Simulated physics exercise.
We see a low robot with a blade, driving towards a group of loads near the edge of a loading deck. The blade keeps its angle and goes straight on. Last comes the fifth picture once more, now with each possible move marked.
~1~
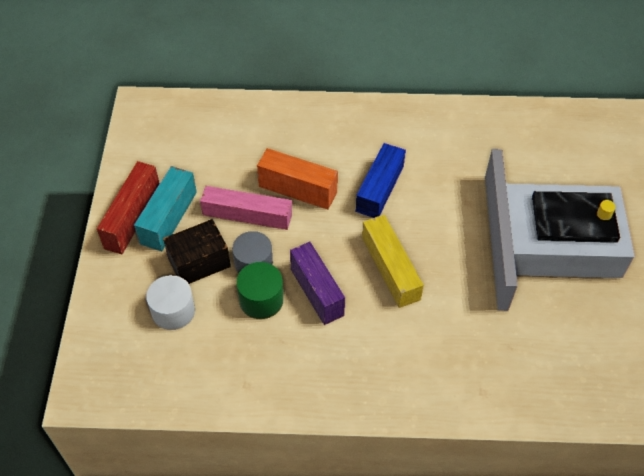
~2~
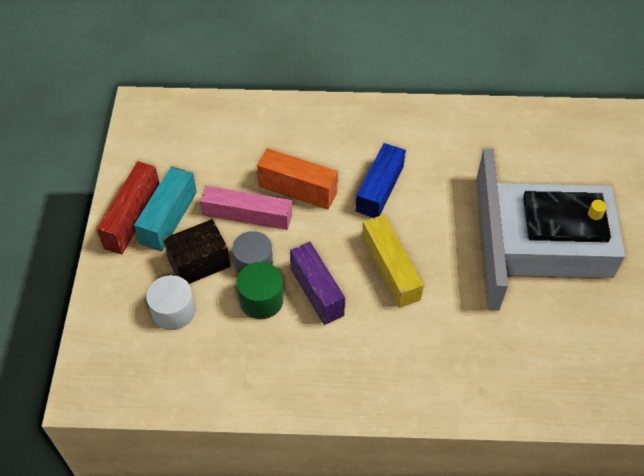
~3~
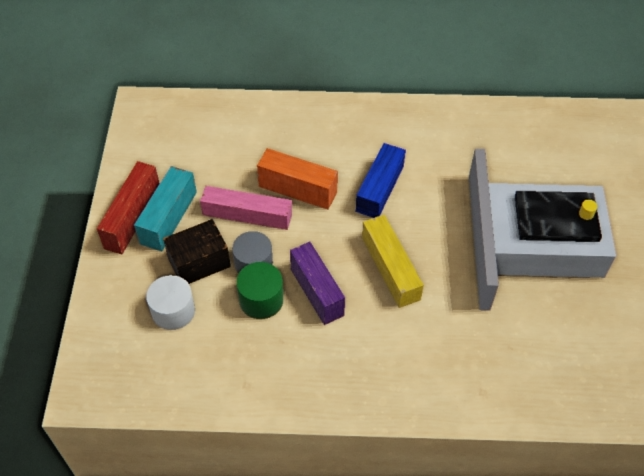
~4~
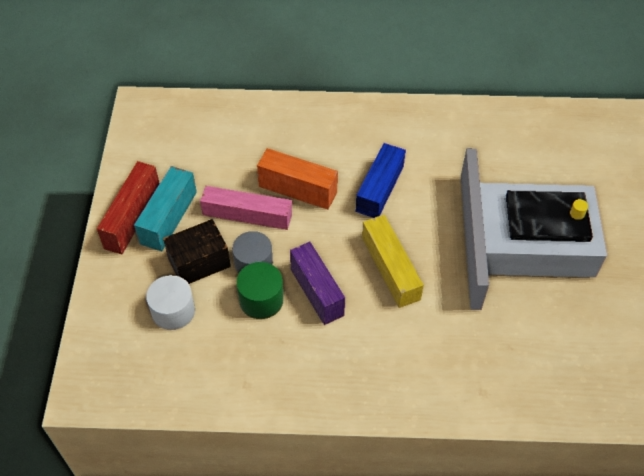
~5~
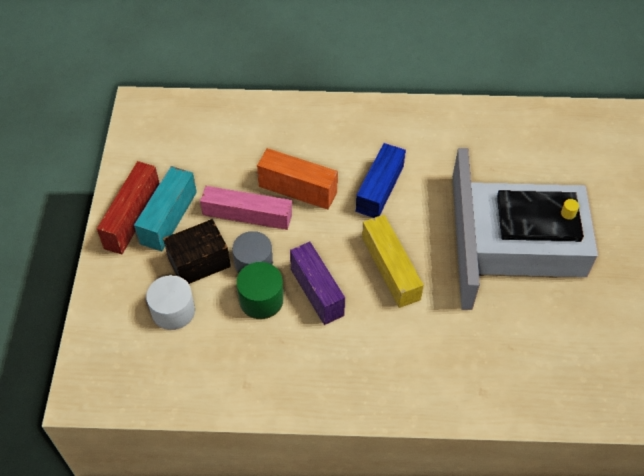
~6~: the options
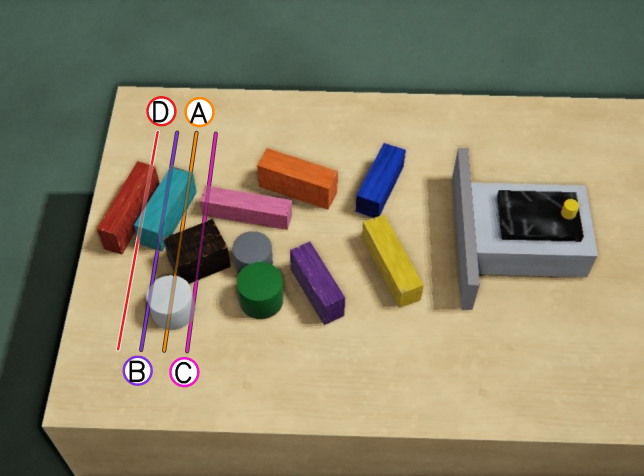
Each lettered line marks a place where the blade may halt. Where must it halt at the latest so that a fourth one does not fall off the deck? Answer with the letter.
As far as mark B.
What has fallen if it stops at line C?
The red bar goes over.
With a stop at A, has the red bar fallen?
By then, yes.
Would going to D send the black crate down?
Yes.
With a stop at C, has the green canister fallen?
By then, no.
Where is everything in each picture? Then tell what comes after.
The first picture shows robot (569, 215); black crate (198, 253); green canister (260, 291).
The second picture shows robot (560, 215); purple bar (317, 283).
The third picture shows robot (552, 215); grey canister (253, 255).
The fourth picture shows robot (542, 215); yellow bar (392, 260).
The fifth picture shows robot (533, 214); pink bar (247, 208); blue stick (381, 180); white canister (171, 302).
On the copy, A at (182, 232); B at (161, 232); C at (203, 233); D at (140, 231).
On B. First, robot (422, 211); blue stick (339, 179); orange bar (287, 179).
Then, robot (310, 209); red bar (94, 208); turquoise bar (127, 205).
Finally, robot (223, 206); red bar over the edge; black crate over the edge; two fallen.
By contrast, A is within the limit but short; C is within the limit but short; D drops five.
